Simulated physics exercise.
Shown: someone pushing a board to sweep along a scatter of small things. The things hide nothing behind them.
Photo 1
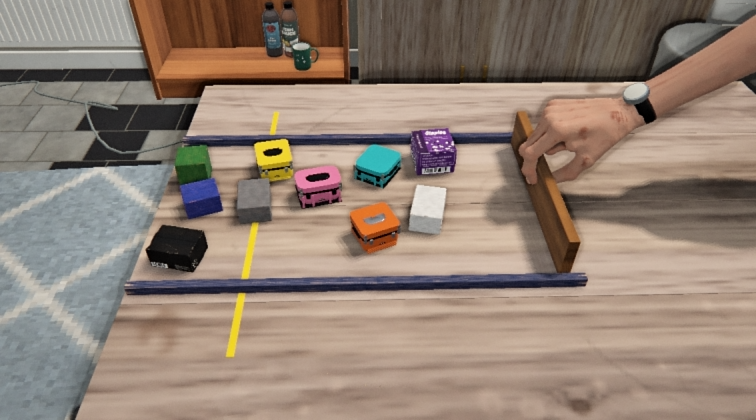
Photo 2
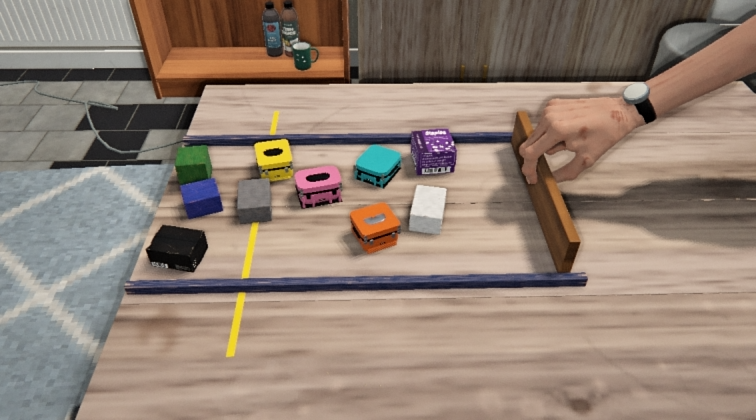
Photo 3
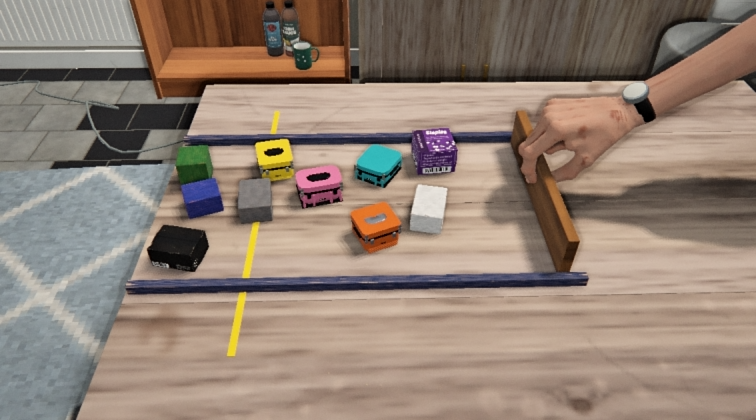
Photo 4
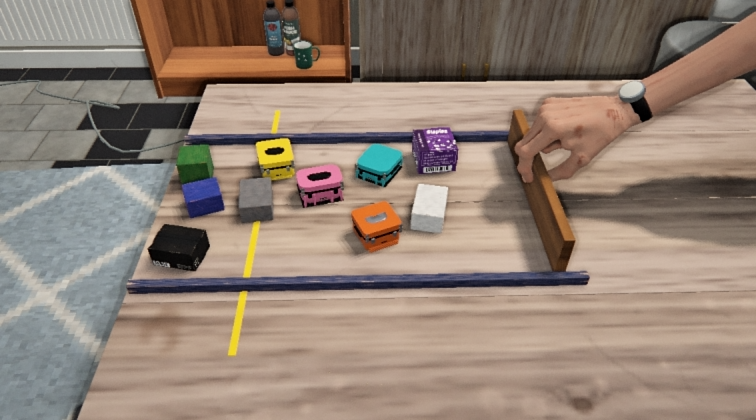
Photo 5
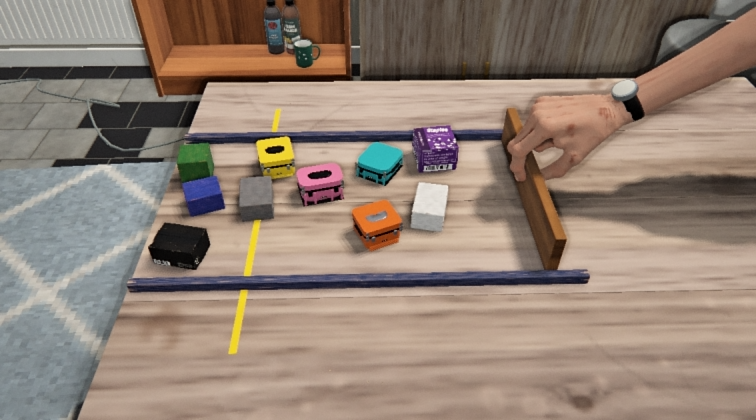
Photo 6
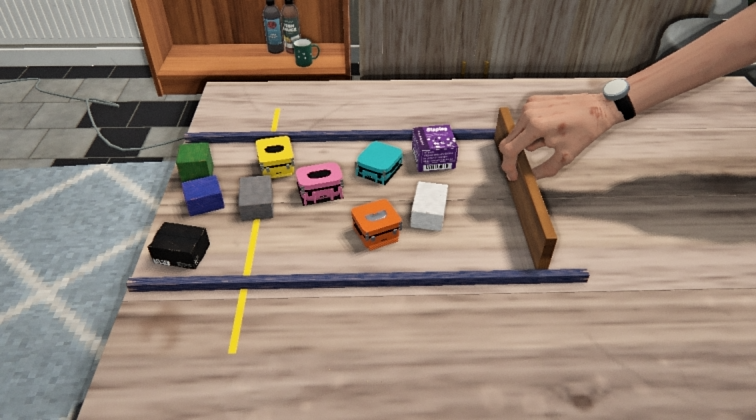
We see small colored blocks and cases scattered on a wooden table between two dark blue strips, with yellow tape crossing beneath; a hand holds a board upright at the right, then slides it slightly left without touching them.
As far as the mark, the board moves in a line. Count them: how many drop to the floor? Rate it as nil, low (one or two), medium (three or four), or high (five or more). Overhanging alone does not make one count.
Low, one or two.
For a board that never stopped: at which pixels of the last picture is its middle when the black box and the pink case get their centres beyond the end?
The black box puts it at (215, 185), the pink case at (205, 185).
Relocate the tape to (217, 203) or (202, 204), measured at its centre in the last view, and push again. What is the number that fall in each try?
First try 4, second try 6.
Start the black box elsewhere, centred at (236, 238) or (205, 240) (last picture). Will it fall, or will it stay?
Place by place, it holds its place, then holds its place.
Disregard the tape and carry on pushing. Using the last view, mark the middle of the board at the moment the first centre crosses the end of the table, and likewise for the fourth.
First roughly (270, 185), later roughly (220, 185).
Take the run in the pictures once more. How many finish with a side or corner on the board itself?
It touches 4.
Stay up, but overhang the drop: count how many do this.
Answer: 1.
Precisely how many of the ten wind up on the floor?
Altogether the count is 1.
Soon after, none off yet; green block at rest near (196, 164); black box at rest near (180, 245); blue block at rest near (203, 195).
After that, none off yet; green block at rest near (196, 164); black box at rest near (180, 245); blue block displaced a little near (188, 195).
In the end, the number that fall off is one or two; gone, blue block.
